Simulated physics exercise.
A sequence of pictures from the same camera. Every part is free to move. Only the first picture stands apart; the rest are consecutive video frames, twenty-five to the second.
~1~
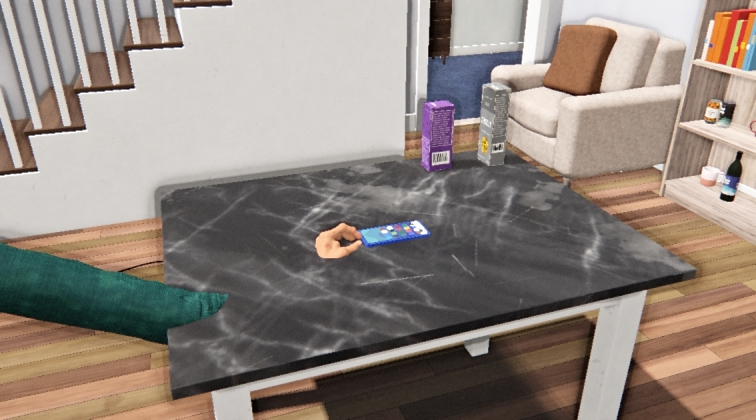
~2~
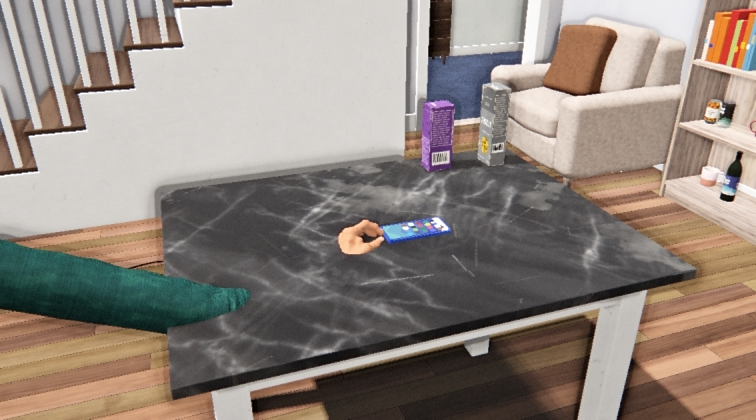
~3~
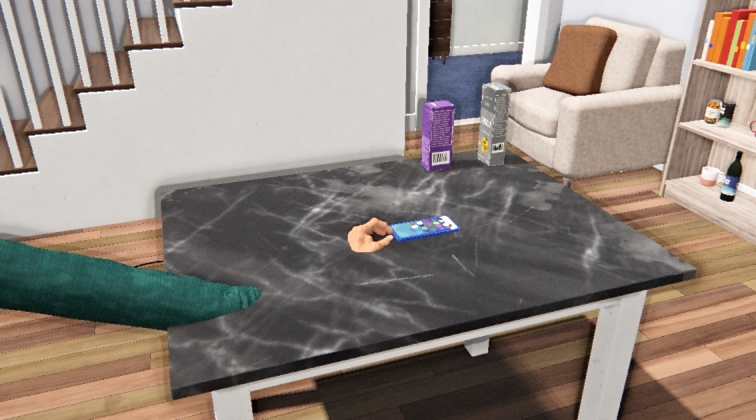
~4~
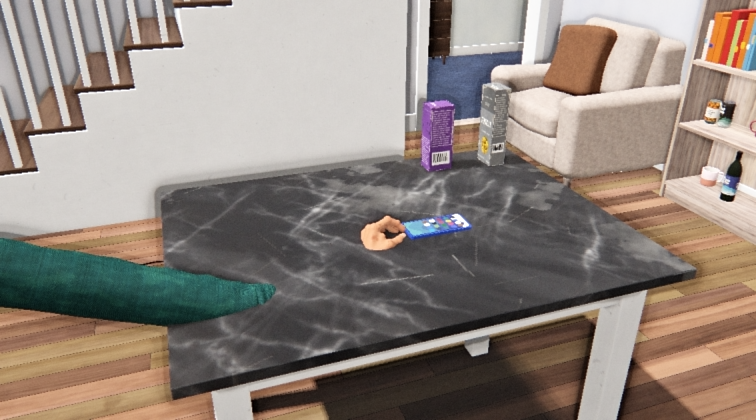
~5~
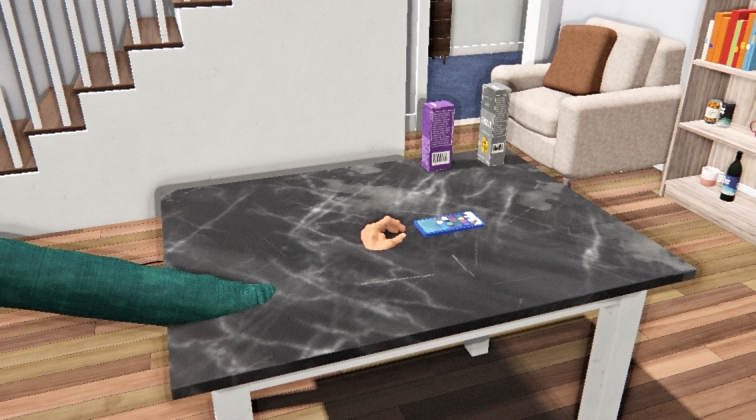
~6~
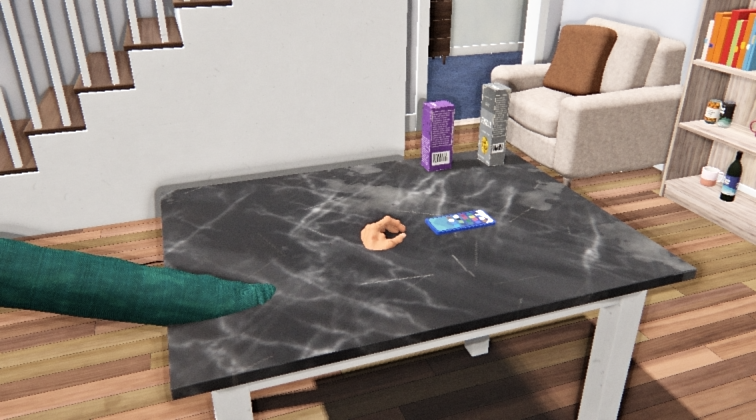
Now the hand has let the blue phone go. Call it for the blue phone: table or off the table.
Table.
Then, 0.10 s after the last picture, blue phone slid about its own width near (482, 218).
Then, 0.20 s after the last picture, blue phone slid about its own width near (494, 216).
At rest, moved from the start, blue phone. Seen from the same camera at the end, blue phone near (498, 216).
